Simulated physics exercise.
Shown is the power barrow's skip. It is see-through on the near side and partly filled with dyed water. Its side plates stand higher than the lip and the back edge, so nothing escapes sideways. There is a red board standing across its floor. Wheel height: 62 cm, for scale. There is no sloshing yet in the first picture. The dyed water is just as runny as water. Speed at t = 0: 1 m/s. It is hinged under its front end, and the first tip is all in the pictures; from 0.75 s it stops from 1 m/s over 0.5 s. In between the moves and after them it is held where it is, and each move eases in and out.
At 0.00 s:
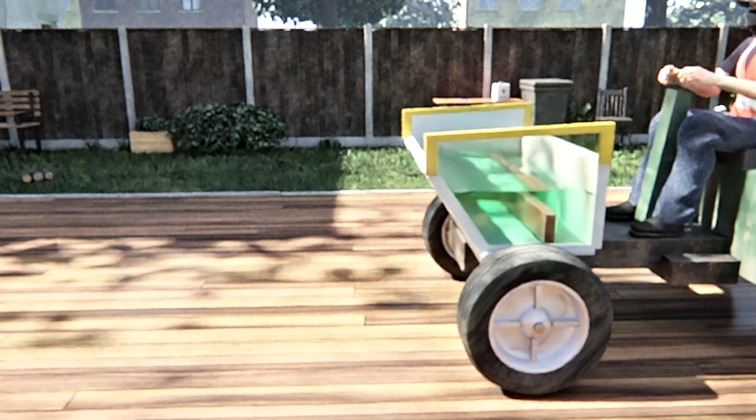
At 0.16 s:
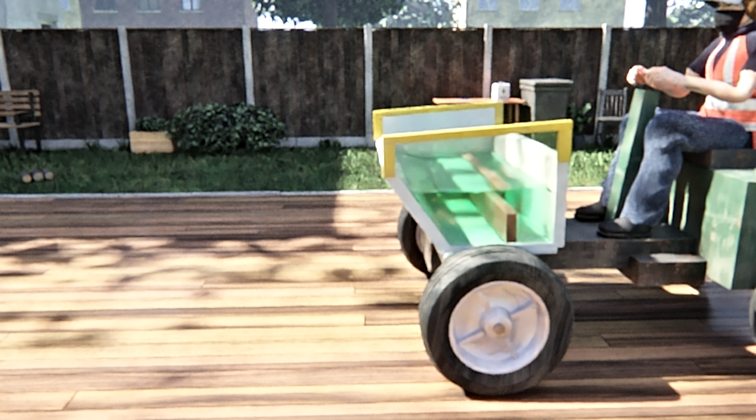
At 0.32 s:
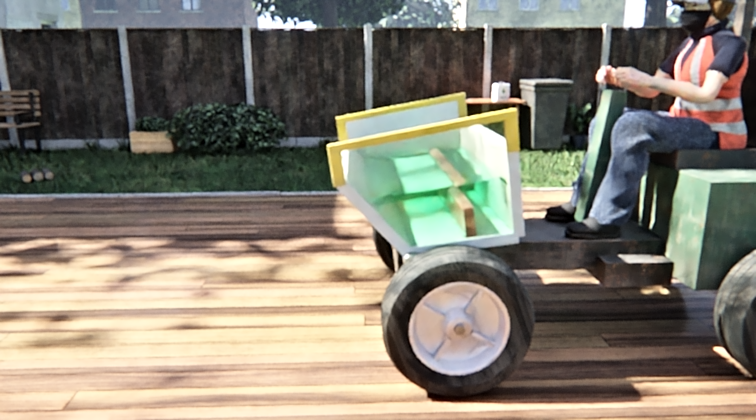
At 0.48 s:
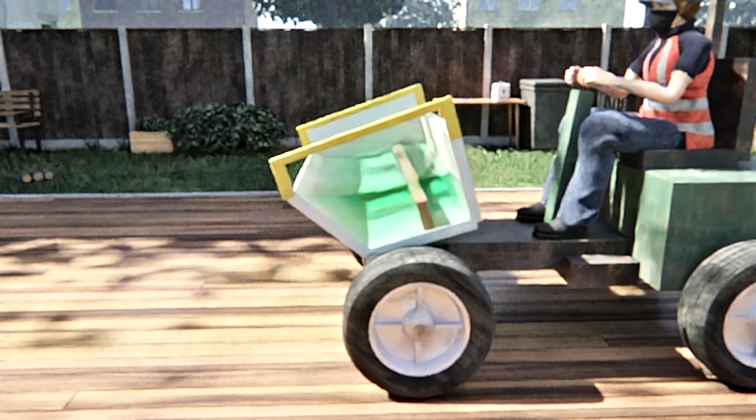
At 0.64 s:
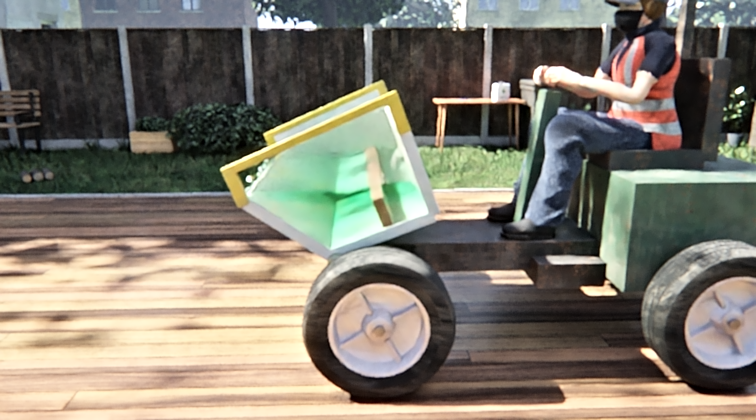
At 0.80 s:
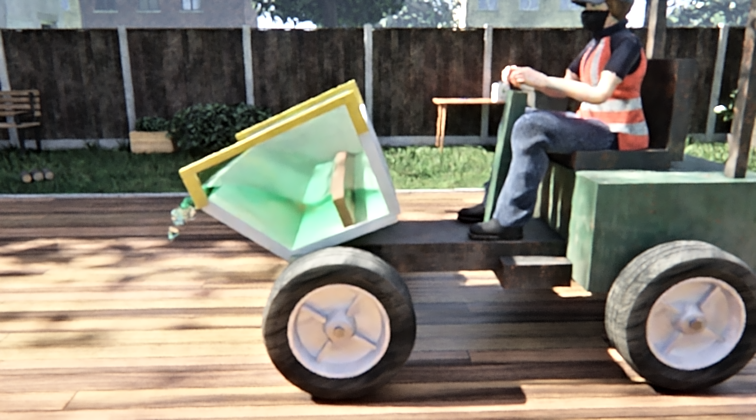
On a wooden deck, a power barrow rolls left, tips its skip forwards and spills green water.
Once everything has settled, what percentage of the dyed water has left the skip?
About 45 per cent.
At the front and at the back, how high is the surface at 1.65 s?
Close to 16 cm in front, close to 6 cm behind.
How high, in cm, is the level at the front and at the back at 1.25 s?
At the front 22 cm, at the back 8 cm.
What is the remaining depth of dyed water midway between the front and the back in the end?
I'd put it at some 10 cm.
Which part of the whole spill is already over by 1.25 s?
About 80 per cent.
Then, 1.25 s in, the skip is at 21° forwards, the surface stands 7 cm at the back and 22 cm at the front; 34 per cent is out, over the front.
Then, 1.65 s in, the skip is at 21° forwards, the surface stands 7 cm at the back and 17 cm at the front; 42 per cent is out, over the front.
Then, 2.05 s in, the skip is at 21° forwards, the surface stands 8 cm at the back and 19 cm at the front; 42 per cent is out, over the front.
Then, 4.14 s in, 45 per cent is out, over the front, 53 of 120 litres.
